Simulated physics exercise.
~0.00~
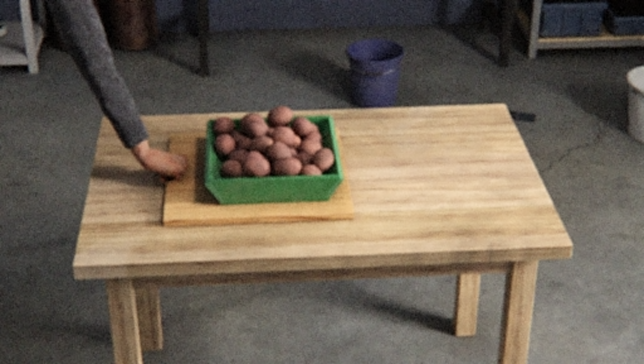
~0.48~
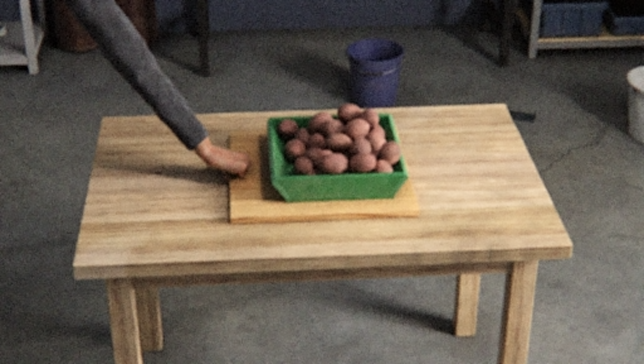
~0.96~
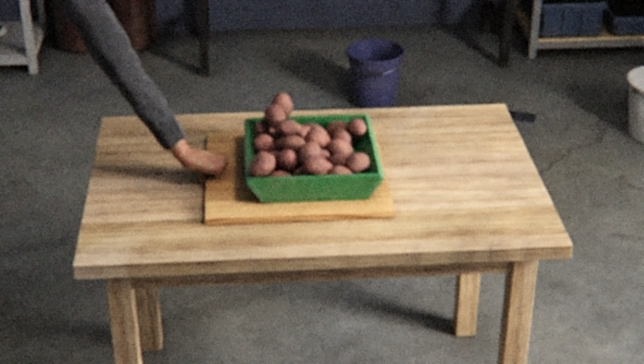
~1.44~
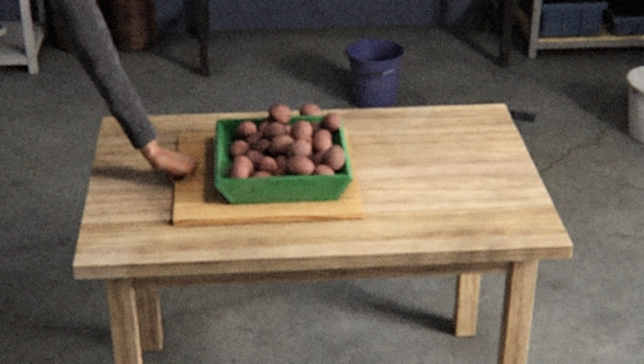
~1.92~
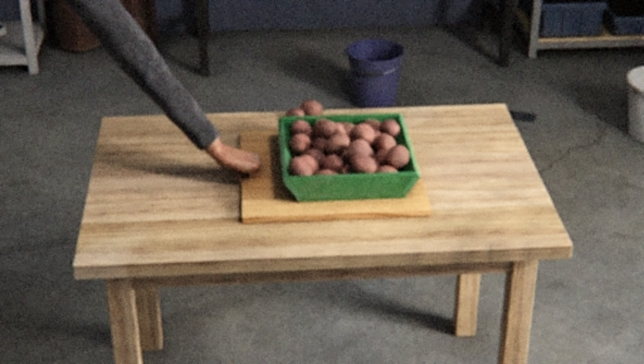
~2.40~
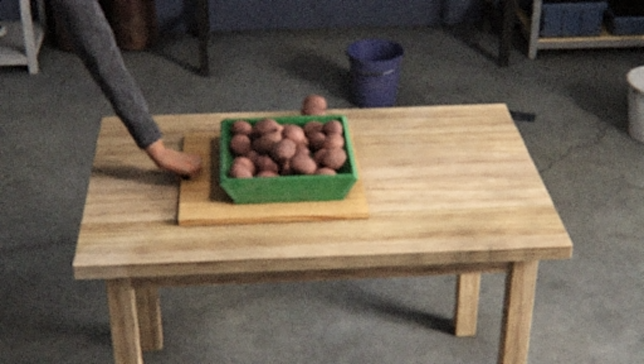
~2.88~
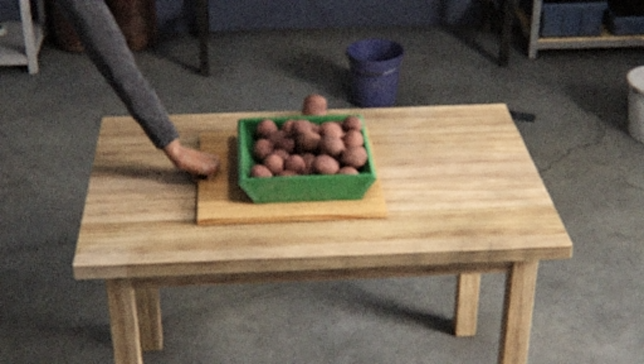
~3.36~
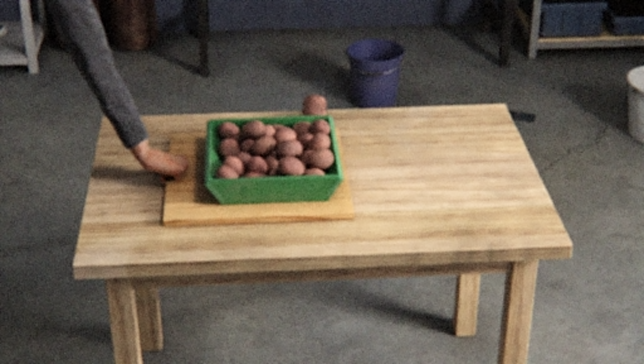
A hand slides a board back and forth, and two potatoes leave the green container.
